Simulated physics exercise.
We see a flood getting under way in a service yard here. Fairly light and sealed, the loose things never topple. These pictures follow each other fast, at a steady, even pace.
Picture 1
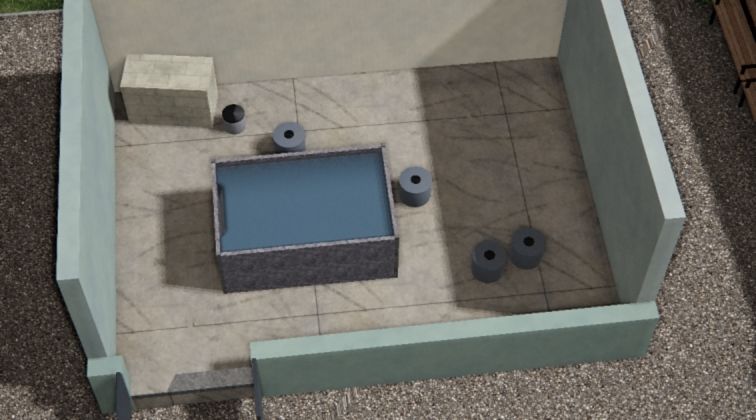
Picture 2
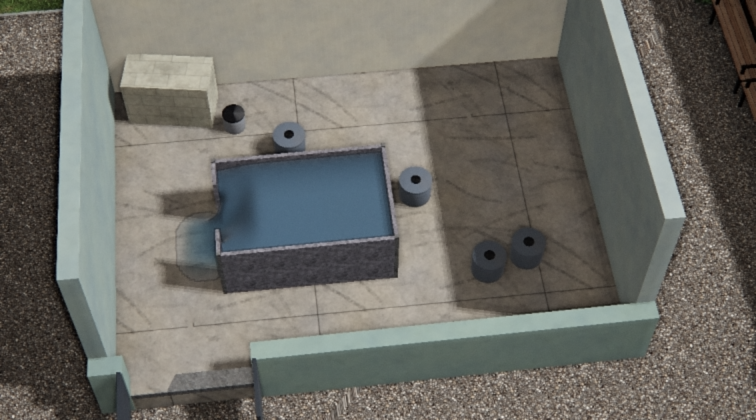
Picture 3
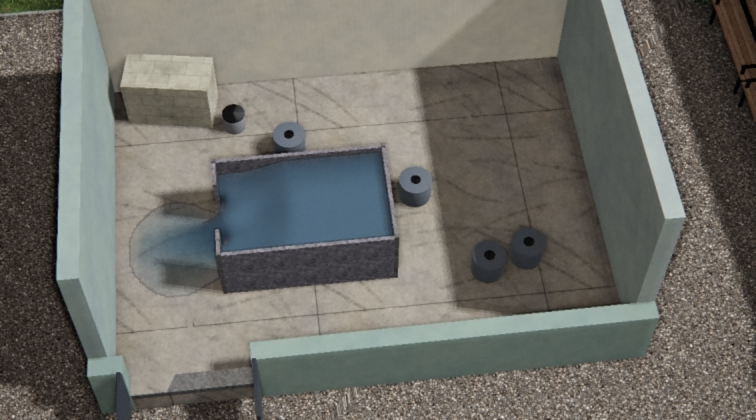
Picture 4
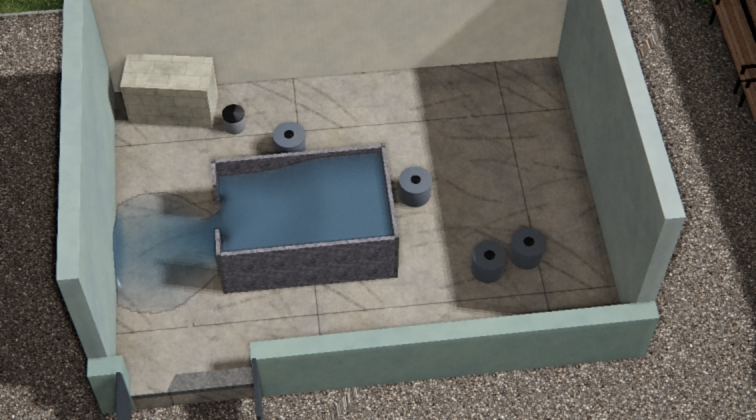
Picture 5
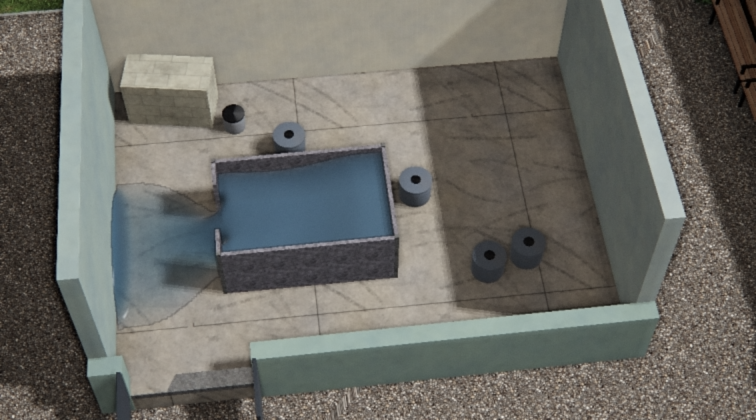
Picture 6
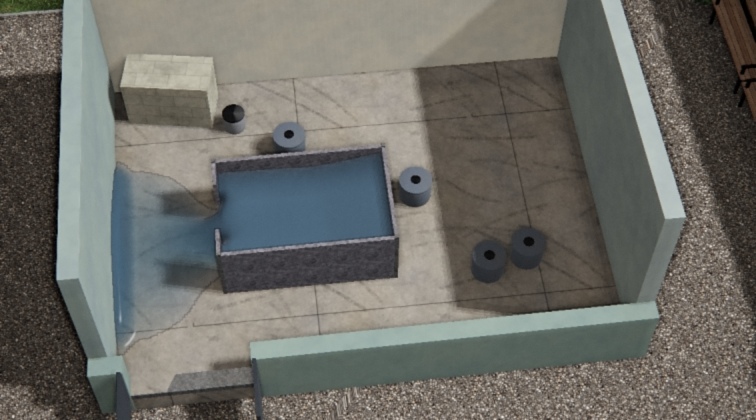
Blue water poured out through the left end of a raised stone tank in a walled yard, fanned across the paving to the left wall and spread along it, while the grey tubs stayed put.
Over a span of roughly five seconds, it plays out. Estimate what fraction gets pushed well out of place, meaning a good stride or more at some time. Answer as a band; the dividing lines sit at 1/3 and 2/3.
1/3 to 2/3.
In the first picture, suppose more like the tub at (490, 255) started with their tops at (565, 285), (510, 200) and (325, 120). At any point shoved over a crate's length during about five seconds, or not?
Here's how it goes: Never gets far, never gets far, and lastly sent far off.
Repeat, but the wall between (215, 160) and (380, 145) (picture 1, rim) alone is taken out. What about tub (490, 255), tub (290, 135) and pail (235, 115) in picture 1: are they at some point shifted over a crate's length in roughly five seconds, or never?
Well, in order they come out as below the mark, over the mark and over the mark.
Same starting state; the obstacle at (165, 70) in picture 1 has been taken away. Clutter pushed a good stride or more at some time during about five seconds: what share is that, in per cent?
I'd say near 20 out of every hundred.
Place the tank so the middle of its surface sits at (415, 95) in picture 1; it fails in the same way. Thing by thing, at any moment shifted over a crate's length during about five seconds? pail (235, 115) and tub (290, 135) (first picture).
The first one covered the distance, the second covered the distance.
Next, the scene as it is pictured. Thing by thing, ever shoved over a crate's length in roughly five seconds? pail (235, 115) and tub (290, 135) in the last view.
At least that much, at least that much.
A moment on, 0 of 5 are well off their spots; 0 afloat.
Next, 0 of 5 are well off their spots; 0 afloat.
Later, 2 of 5 are well off their spots; 0 afloat.
In the end, 2 of 5 are well off their spots, and 2 have been at some point; 0 afloat.
